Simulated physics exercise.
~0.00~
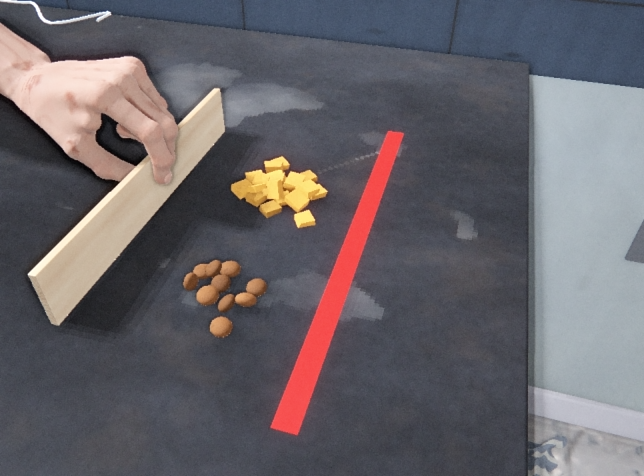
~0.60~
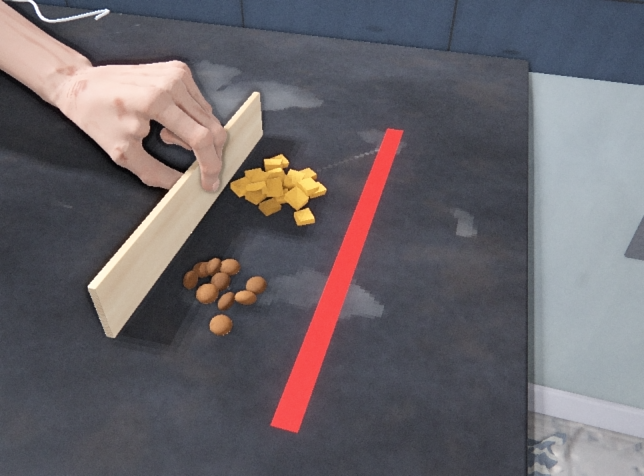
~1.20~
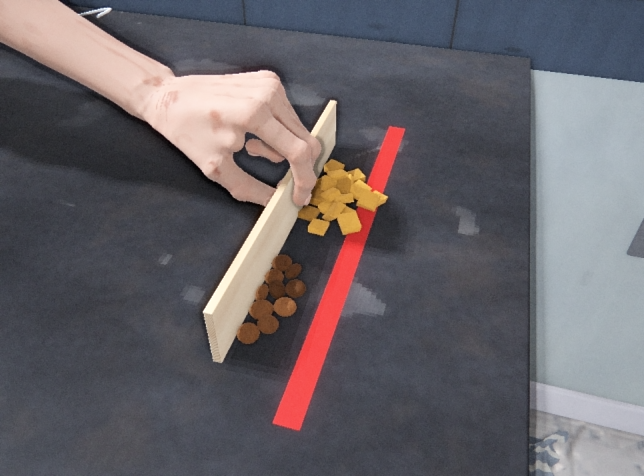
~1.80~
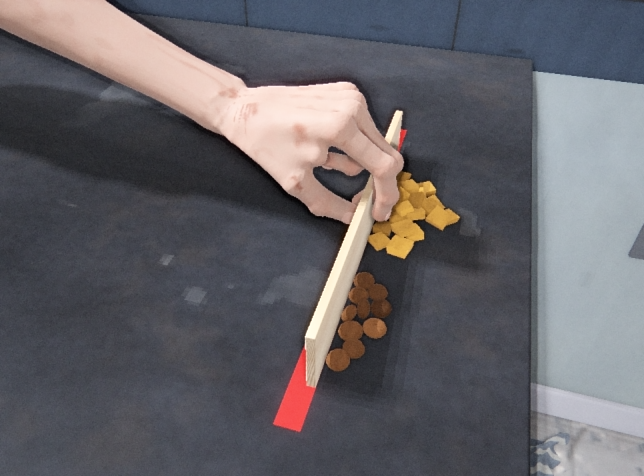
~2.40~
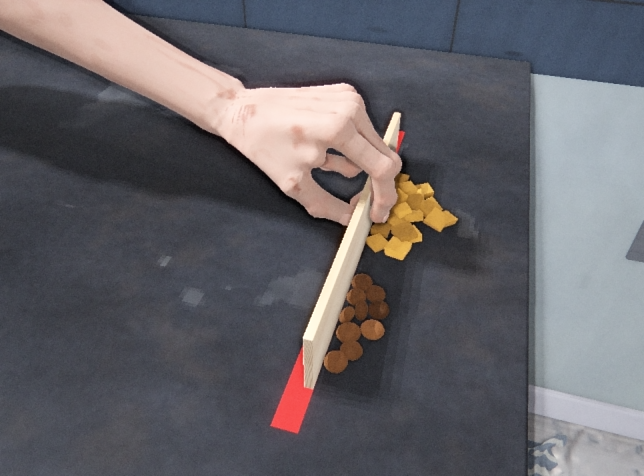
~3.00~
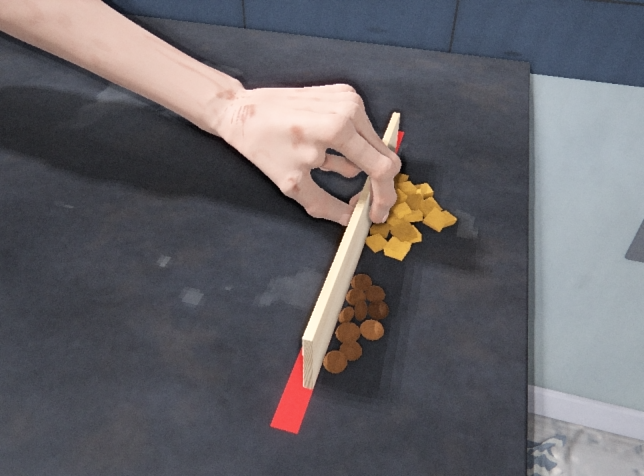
A hand reaches in from the upper left, holding a pale strip of wood upright on a dark tabletop, seen from above at a slant by a slightly swaying camera. To its right lie a heap of yellow chunks, farther off, and a handful of round brown pieces nearer, with a line of red tape beyond them. The hand slides the strip to the right until it meets both handfuls and pushes them together across the tape. The strip stops on the tape and stays there, still held, with both handfuls resting on the table short of its right edge.
